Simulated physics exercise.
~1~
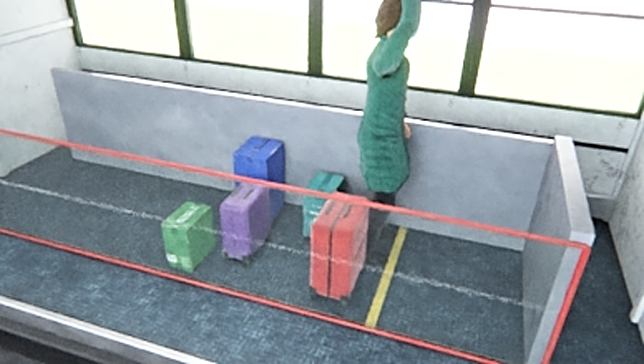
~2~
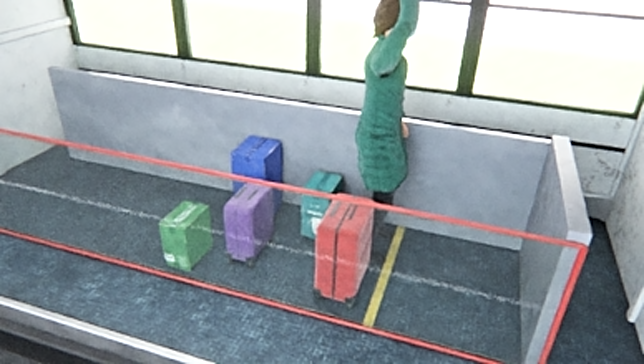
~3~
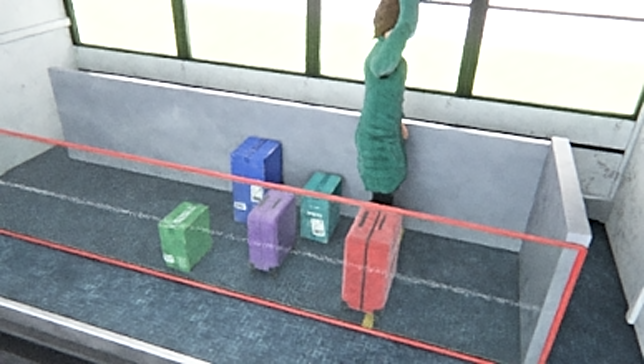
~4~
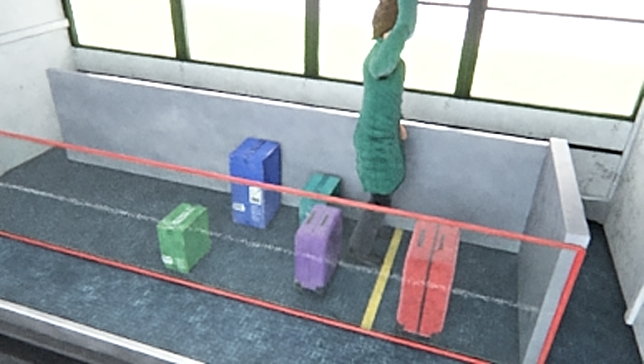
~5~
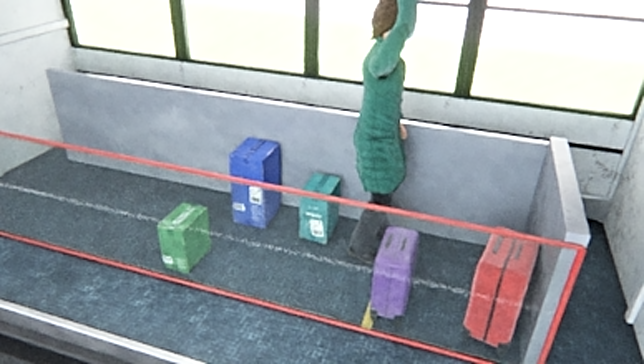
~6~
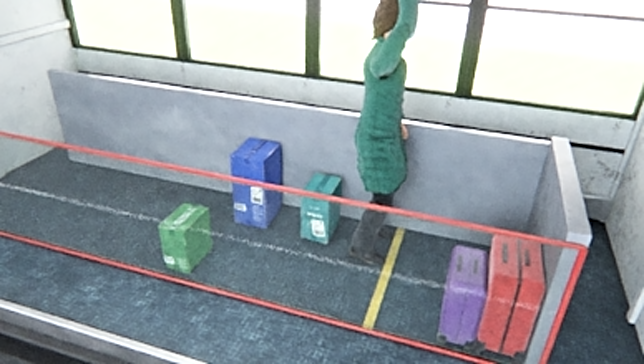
At first, five pieces of luggage stand upright on a bus bay floor around a passenger in a green coat, who keeps one arm raised. The big red case and the smaller purple case edge to the right, while the blue, teal and green pieces stay put. The red case then slides across the yellow line and travels on towards the right-hand wall. The purple case follows, crossing the line behind it. Finally both stand upright side by side near the right end, beyond the line, while the other three remain short of it.
